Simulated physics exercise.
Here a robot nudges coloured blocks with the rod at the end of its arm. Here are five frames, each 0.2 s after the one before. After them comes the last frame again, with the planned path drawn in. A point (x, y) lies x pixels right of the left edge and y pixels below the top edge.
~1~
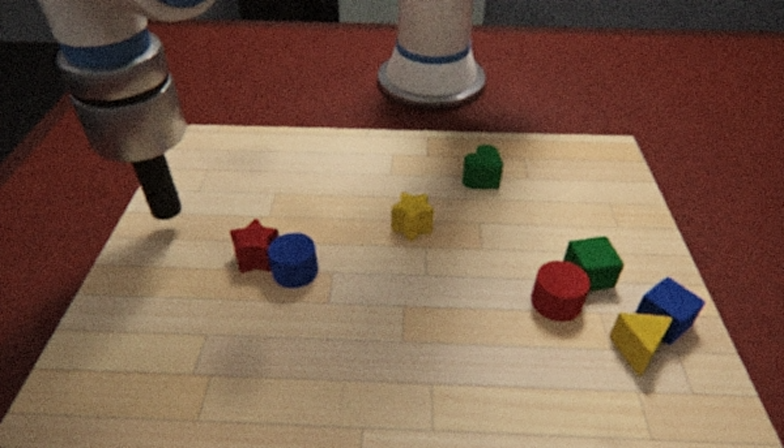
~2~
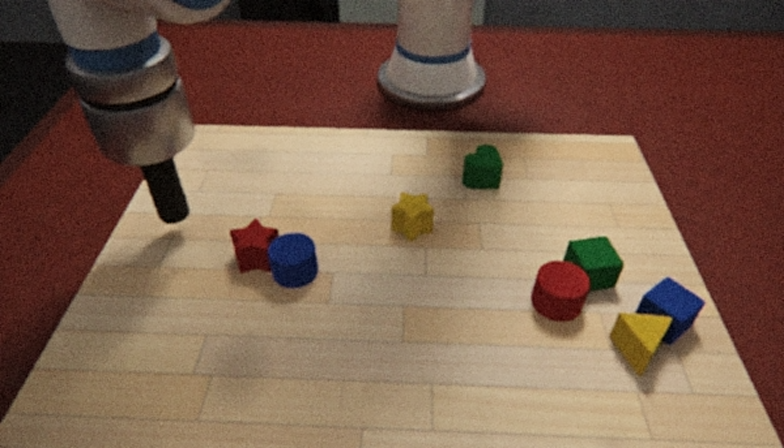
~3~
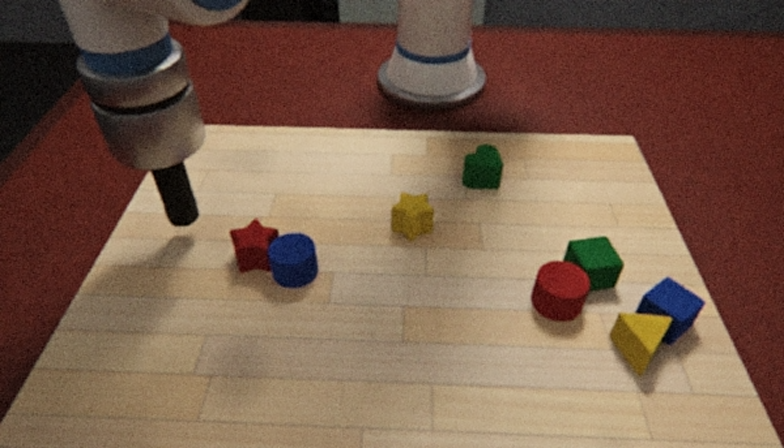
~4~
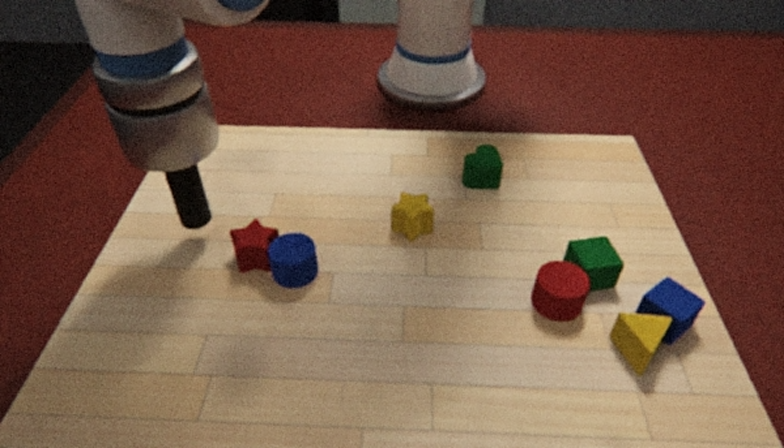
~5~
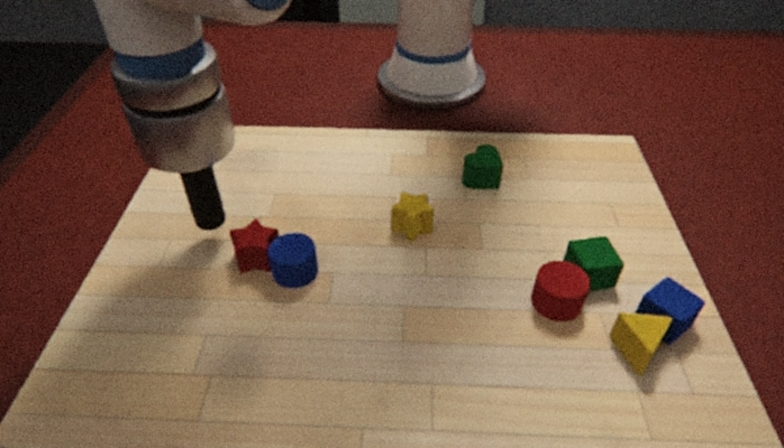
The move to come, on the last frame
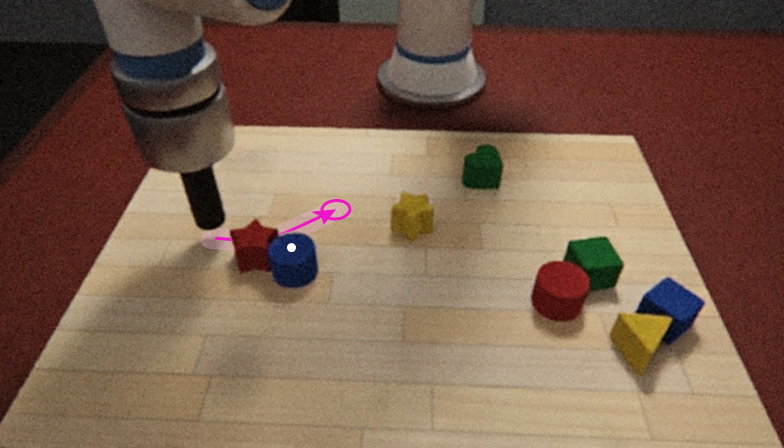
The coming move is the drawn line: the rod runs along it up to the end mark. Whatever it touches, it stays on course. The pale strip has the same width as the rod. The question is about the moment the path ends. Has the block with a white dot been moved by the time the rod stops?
That would be a yes.
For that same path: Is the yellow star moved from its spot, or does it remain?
The yellow star will stay where it is.
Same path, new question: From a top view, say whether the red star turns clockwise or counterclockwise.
Verdict: Clockwise.
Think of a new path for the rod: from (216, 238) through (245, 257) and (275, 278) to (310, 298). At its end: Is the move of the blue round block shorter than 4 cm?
No, that is not what happens.
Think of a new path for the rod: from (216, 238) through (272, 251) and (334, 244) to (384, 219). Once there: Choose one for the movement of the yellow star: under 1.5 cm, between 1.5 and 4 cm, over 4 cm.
It ends under 1.5 cm away.
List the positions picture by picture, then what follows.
Tip of the rod (167, 211), middles of tops, red star (253, 234), blue round block (291, 248), yellow star (413, 203), in the first picture.
Rod (175, 215), nothing pushed, in the second picture.
Rod (185, 218), nothing pushed, in the third picture.
Rod (197, 220), nothing pushed, in the fourth picture.
Rod (211, 221), red star (253, 234), blue round block (291, 248), yellow star (413, 203), in the fifth picture.
The line goes from (216, 238) through (259, 240) and (300, 226) to (336, 210); the dot is on the blue round block.
What follows on the original path. One third of the way, rod (257, 223); red star (262, 236), turned 20° clockwise; blue round block (296, 251).
Two thirds of the way, rod (298, 209); red star (269, 235), turned 35° clockwise; blue round block (300, 255).
At the end, rod (334, 193); red star (269, 235), turned 35° clockwise; blue round block (300, 255); yellow star unmoved.
